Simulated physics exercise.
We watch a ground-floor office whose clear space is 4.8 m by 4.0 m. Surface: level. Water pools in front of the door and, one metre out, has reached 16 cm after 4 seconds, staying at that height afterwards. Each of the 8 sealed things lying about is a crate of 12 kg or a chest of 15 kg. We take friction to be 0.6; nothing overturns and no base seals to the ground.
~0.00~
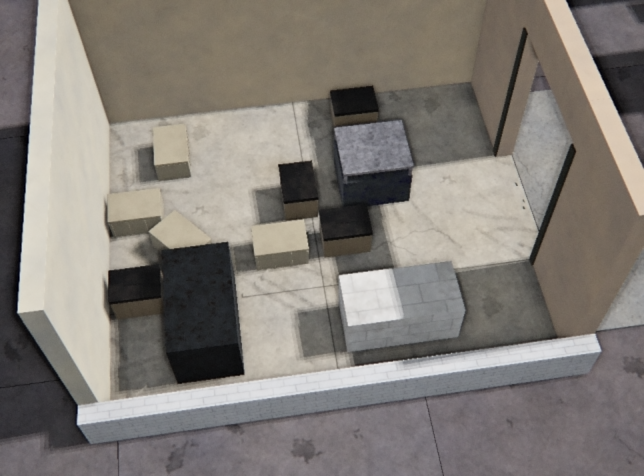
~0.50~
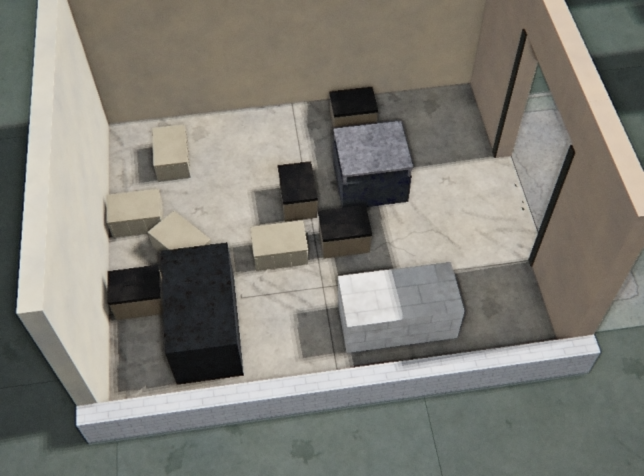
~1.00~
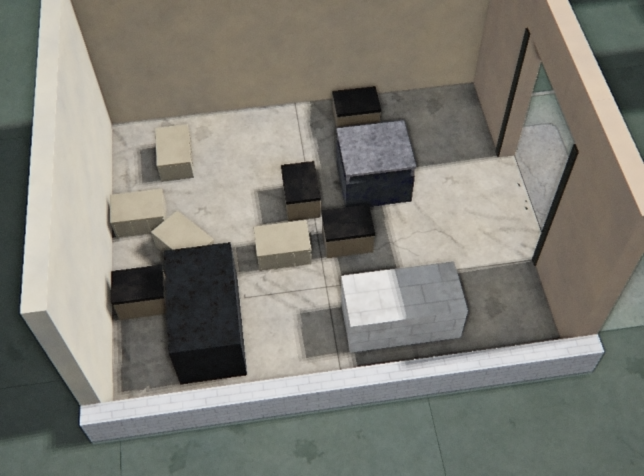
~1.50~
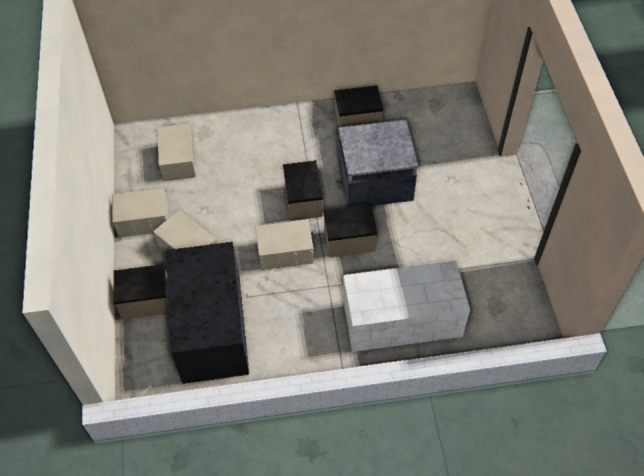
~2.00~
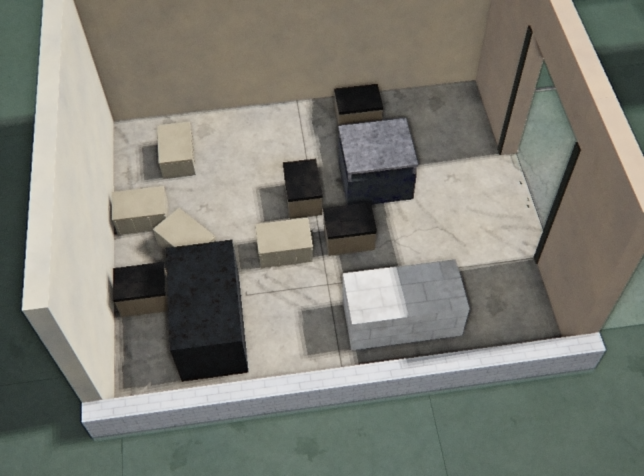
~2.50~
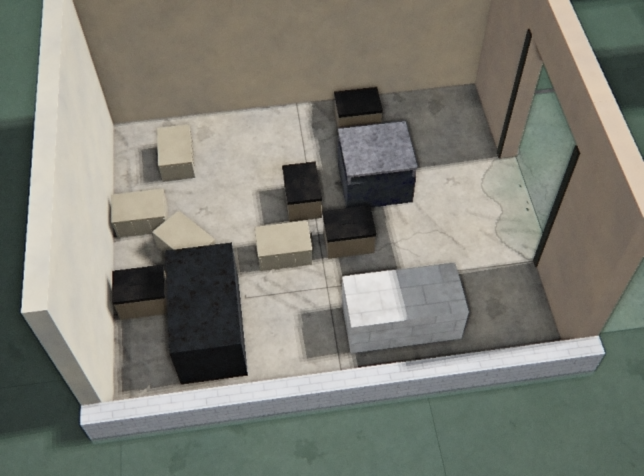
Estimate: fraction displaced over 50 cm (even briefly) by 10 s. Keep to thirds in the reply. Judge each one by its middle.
My answer: Less than a third.
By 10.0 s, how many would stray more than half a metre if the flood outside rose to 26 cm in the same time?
Then it comes to 6.
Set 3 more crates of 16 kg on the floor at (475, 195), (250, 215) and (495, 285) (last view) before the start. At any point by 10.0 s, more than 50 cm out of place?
So, in the order asked, it's too far, not far enough and not far enough.
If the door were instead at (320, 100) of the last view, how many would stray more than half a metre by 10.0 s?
The answer then is 5.
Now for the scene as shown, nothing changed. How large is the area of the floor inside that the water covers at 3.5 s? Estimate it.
I'd put it close to 1.5 m2.
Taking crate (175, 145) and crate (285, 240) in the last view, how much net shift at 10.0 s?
First 0 cm, then 80 cm.
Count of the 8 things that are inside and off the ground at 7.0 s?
0 of them.
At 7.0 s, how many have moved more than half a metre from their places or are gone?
1.
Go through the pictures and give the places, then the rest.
A crate at (180, 235), on the bottom; a chest at (354, 100) rests on the ground; water covers 0.0 m2; 0 of 8 have shifted, in the first picture.
A crate at (179, 236) rests on the ground; a chest at (354, 100), on the bottom; water covers 0.0 m2; 0 of 8 have shifted, in the second picture.
A crate at (182, 236) rests on the ground; a chest at (357, 100), on the bottom; water covers 0.0 m2; 0 of 8 have shifted, in the third picture.
A crate at (184, 235), on the bottom; a chest at (359, 99) rests on the ground; 0.0 m2 under water; 0 of 8 have shifted, in the fourth picture.
A crate at (184, 233) rests on the ground; a chest at (359, 98) rests on the ground; 0.0 m2 under water; 0 of 8 have shifted, in the fifth picture.
A crate at (183, 236), on the bottom; a chest at (358, 101), on the bottom; 0.3 m2 under water; 0 of 8 have shifted, in the sixth picture.
After 3.5 s 0 of 8 are over 50 cm from their spots; 0 afloat.
After 4.5 s 0 of 8 are over 50 cm from their spots; 0 afloat.
After 7.0 s 1 of 8 are over 50 cm from their spots; 0 afloat.
After 10.0 s 2 of 8 are over 50 cm from their spots, and 2 have been at some point; 1 afloat.
